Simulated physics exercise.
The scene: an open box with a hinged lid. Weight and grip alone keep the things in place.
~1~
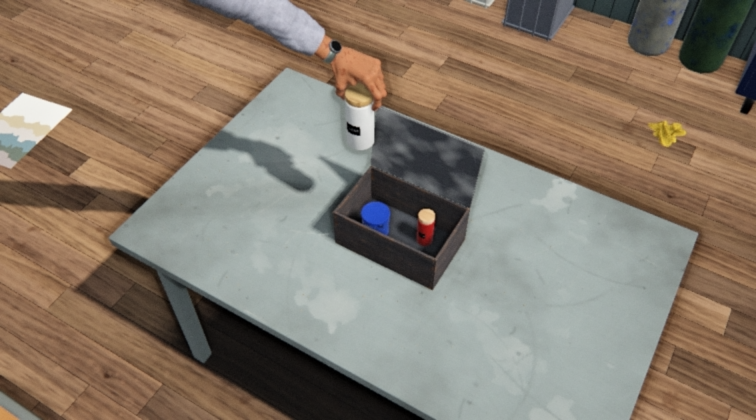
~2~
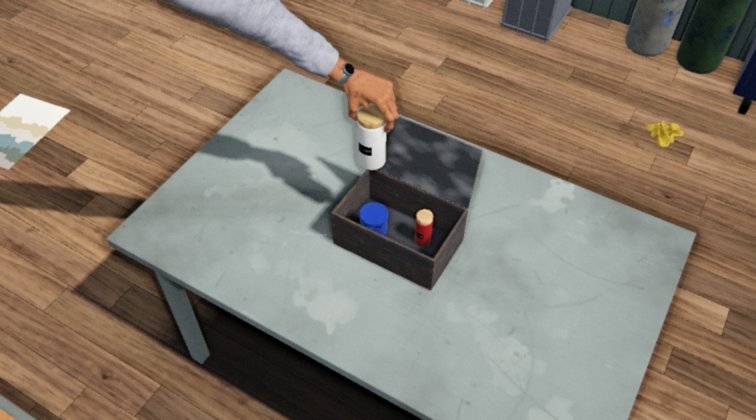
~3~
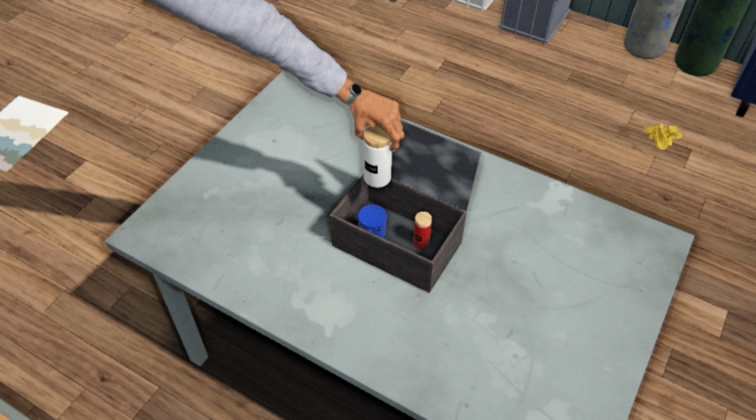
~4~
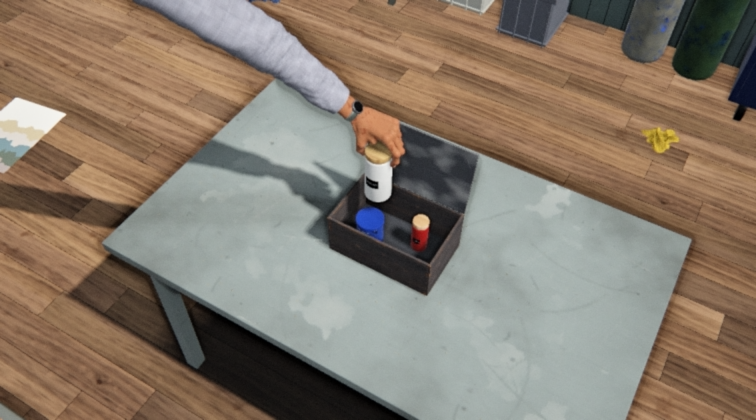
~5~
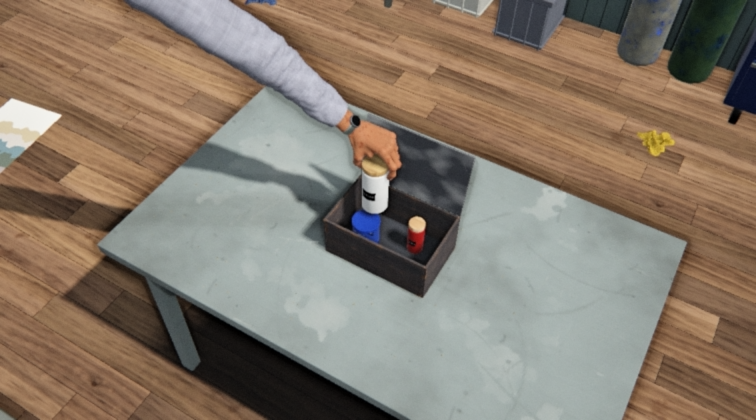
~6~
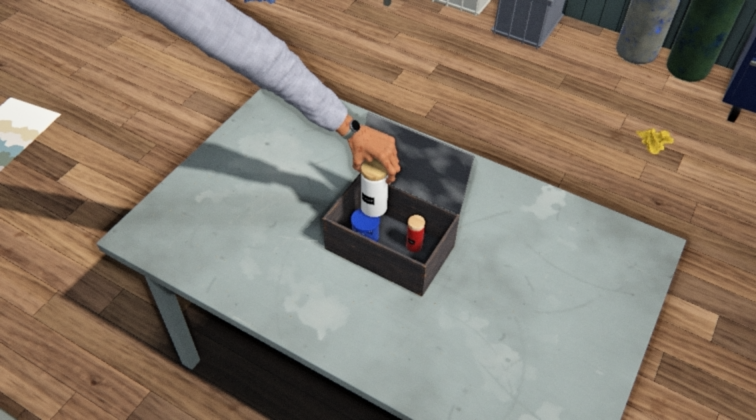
At first, a hand holds a white jar by its lid above a table, behind an open dark box containing a blue item and a red shaker. The hand moves the jar slightly right and over the box, then lowers it inside behind the blue item, still gripping the lid.
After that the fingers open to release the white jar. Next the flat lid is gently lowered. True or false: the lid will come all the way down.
False.
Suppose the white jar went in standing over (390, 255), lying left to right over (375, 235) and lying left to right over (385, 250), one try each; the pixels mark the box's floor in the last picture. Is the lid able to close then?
On the first attempt the lid can't come down, on the second it drops into place, and on the third it can't come down.
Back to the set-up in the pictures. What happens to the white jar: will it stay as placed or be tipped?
It ends up leaning.
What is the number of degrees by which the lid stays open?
It stays some 80° above the rim.
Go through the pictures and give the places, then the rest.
In the first picture, still above its spot; white jar (360, 118); red shaker (426, 228).
In the second picture, still above its spot; white jar (372, 138); red shaker (424, 228).
In the third picture, still above its spot; white jar (378, 157); red shaker (422, 230).
In the fourth picture, still above its spot; white jar (378, 172); red shaker (420, 233).
In the fifth picture, still above its spot; white jar (375, 184); red shaker (416, 235).
In the sixth picture, put in, still held; white jar (374, 188); red shaker (415, 234).
Then, 0.20 s past the last view, white jar rocked 3° from its first pose near (375, 188).
Then, 0.40 s past the last view, white jar rocked 23° from its first pose near (380, 183).
Then, 0.50 s past the last view, white jar rocked 26° from its first pose near (381, 183).
Then, 1.40 s past the last view, lid 80° above the rim; white jar rocked 26° from its first pose near (381, 183).
Finally, lid 80° above the rim; left askew, white jar; the other 2 still in place. Final places as the last picture's camera would see them, white jar near (381, 183).
